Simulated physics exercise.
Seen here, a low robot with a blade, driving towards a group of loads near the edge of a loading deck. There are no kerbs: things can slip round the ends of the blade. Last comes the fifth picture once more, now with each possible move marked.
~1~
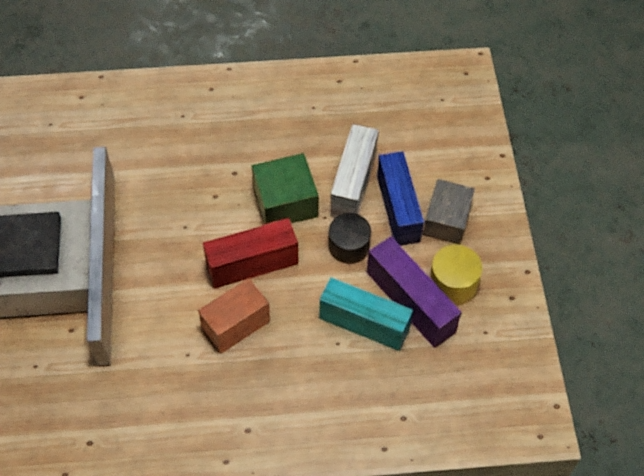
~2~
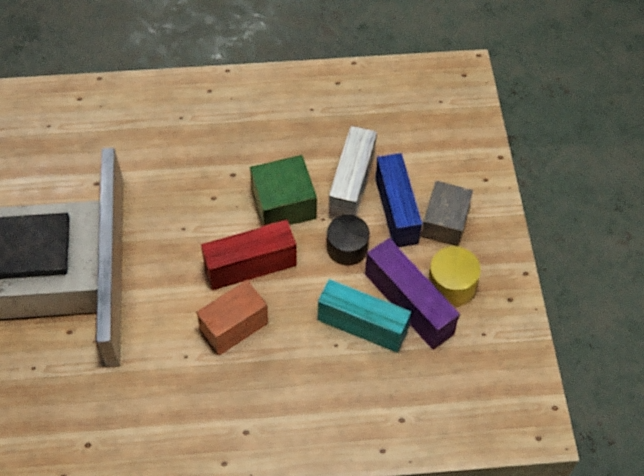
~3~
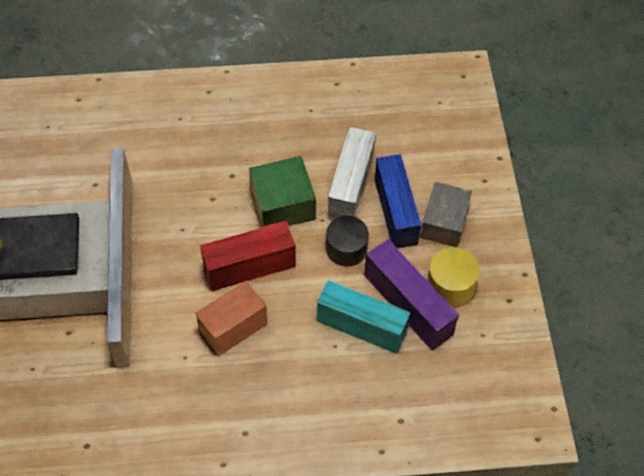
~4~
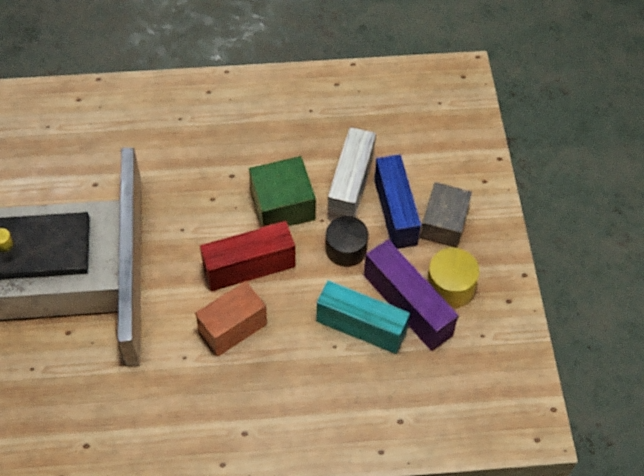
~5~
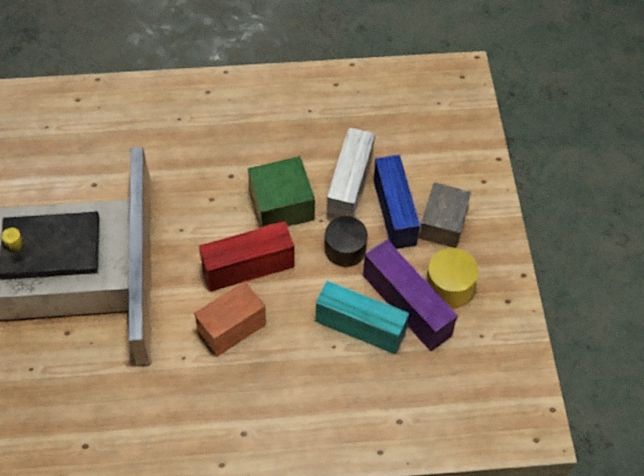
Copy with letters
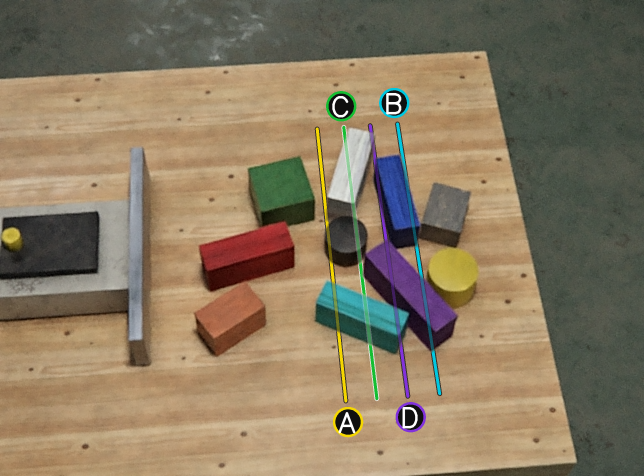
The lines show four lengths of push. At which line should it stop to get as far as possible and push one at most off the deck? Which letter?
D.
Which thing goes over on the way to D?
It is the grey crate.
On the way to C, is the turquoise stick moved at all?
By then, yes.
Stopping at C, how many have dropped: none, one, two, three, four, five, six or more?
By then, none.
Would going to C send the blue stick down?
No.
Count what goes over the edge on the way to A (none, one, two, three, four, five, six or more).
The count is none.
On the copy, A at (330, 254); B at (417, 248); C at (359, 252); D at (388, 250).
On D. First, robot (149, 237); orange crate (274, 315); red stick (283, 257).
Then, robot (241, 231); grey crate (485, 187); blue stick (438, 194).
Finally, robot (308, 227); grey crate over the edge; blue stick (499, 187); one fallen.
By contrast, A is within the limit but short; B drops two; C is within the limit but short.
